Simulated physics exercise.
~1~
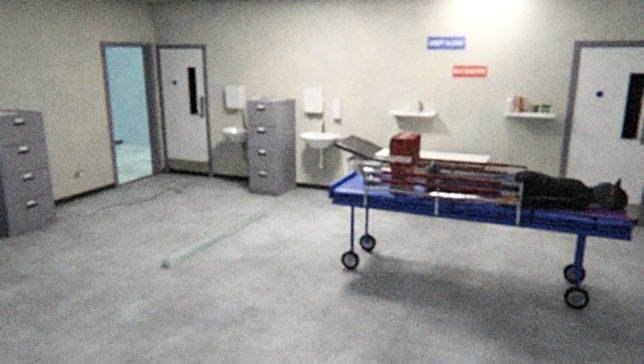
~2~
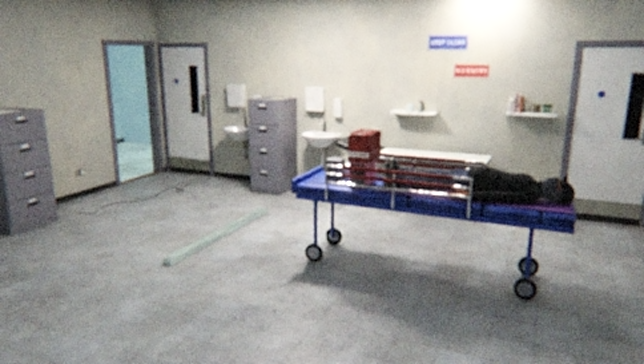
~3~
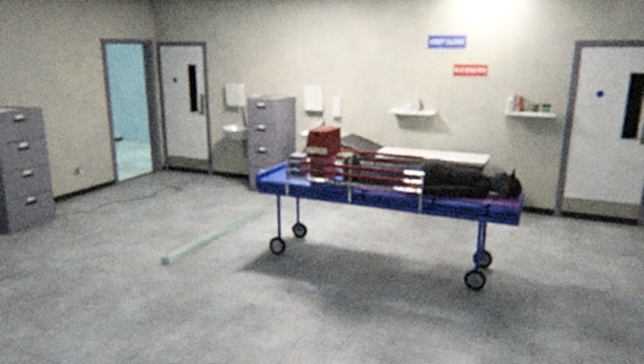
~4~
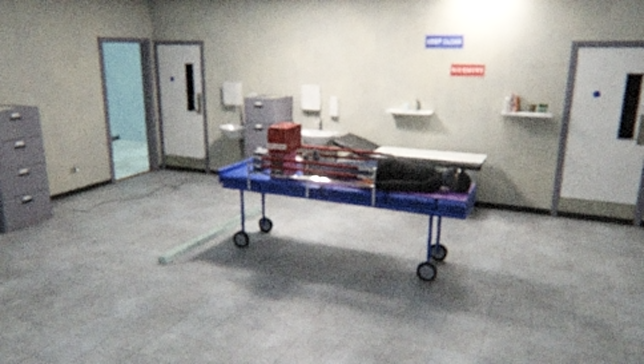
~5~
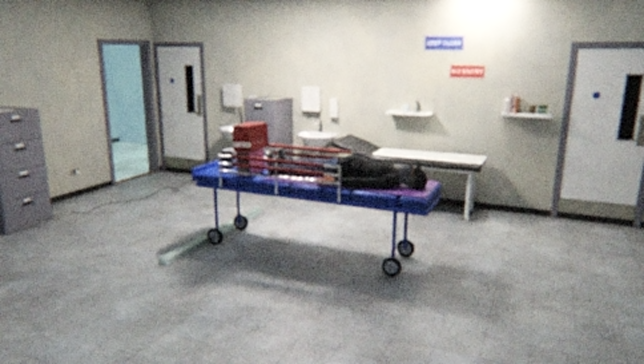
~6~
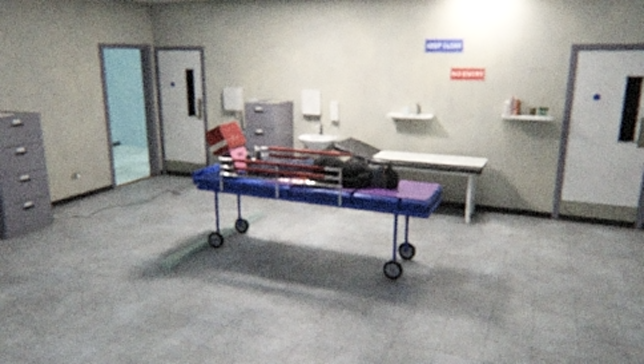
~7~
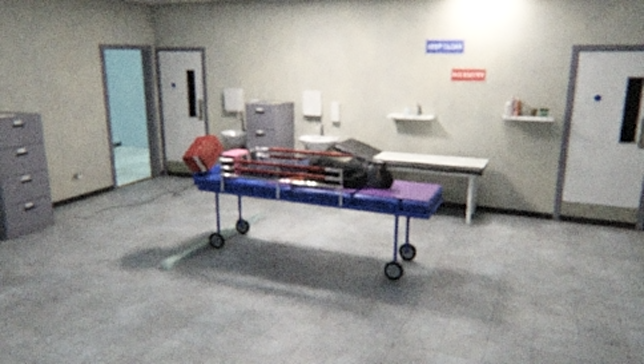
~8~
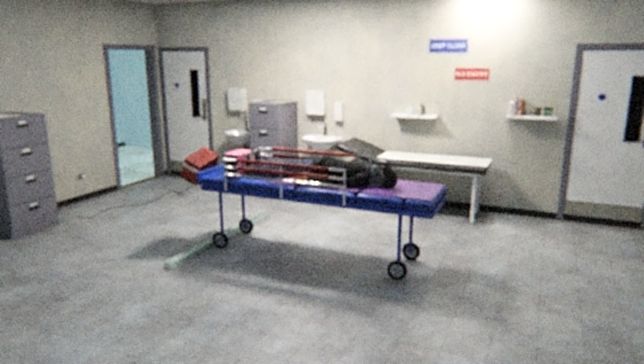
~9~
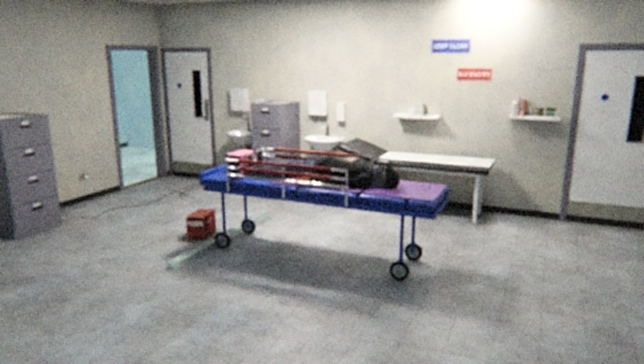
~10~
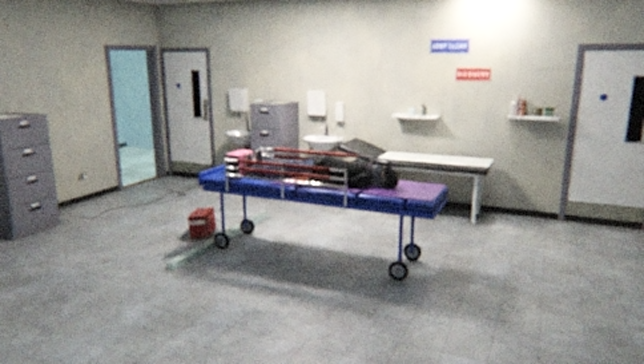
Clinic room with trolley carrying a limp figure rolling left and stopping abruptly, a red bag toppling off onto the floor.
